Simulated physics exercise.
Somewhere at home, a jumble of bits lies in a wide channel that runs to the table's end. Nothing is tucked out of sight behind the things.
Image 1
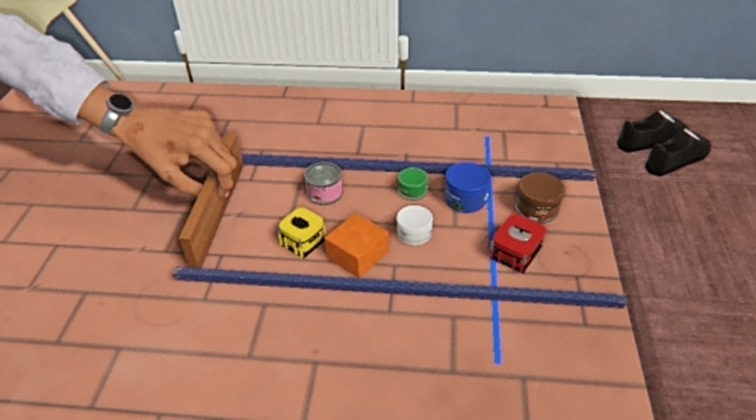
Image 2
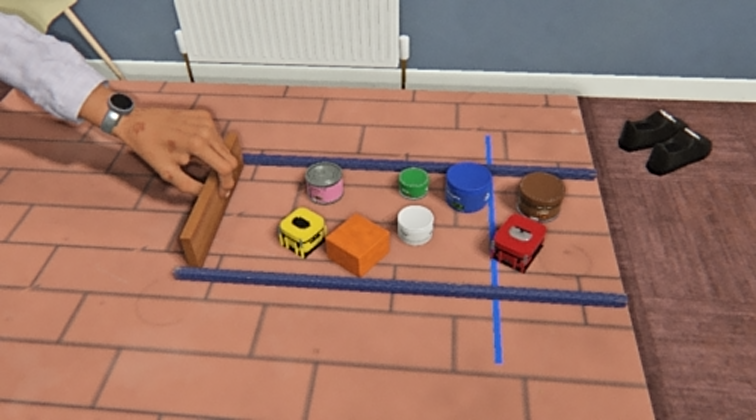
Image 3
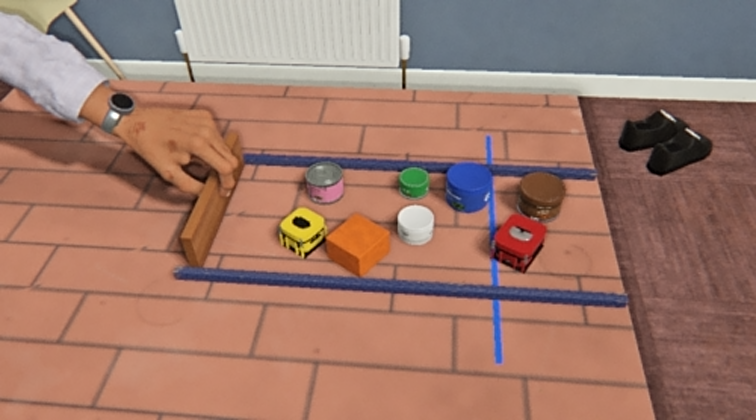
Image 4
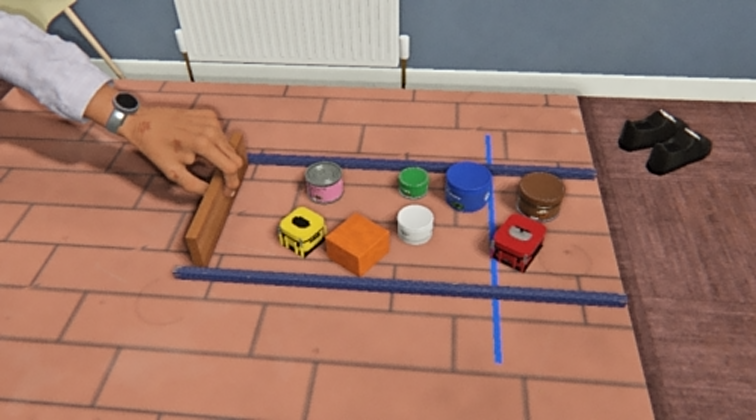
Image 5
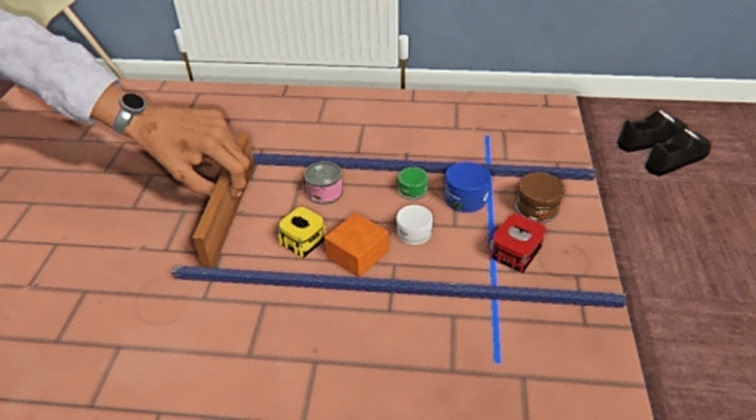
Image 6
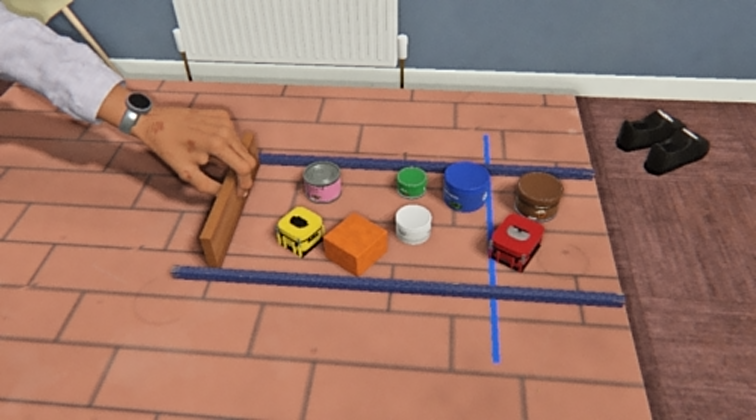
A wooden board held by a hand slides slightly to the right between two dark blue strips on a brick-patterned surface, while the pots, tubs and cases ahead of it, some near a blue line, stay still.
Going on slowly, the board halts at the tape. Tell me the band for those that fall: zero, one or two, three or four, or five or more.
Nothing tumbles.
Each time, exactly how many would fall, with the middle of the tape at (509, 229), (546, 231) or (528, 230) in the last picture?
Result per try: 1; 2; 1.
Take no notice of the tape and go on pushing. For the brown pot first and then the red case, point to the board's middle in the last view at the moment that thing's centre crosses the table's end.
Around (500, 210), then around (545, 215).
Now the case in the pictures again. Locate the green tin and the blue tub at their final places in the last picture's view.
About (504, 179), and the other about (548, 190).
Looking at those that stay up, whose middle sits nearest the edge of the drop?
Result - foremost is the brown pot.
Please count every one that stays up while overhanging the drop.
The figure is 1.
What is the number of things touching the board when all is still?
In contact: 4.
A little later, none off yet; brown pot at rest near (538, 197); red case at rest near (517, 242); blue tub at rest near (466, 187).
Next, none off yet; brown pot at rest near (538, 197); red case at rest near (517, 242); blue tub moving near (476, 189).
When it is over, the number that fall off is zero.
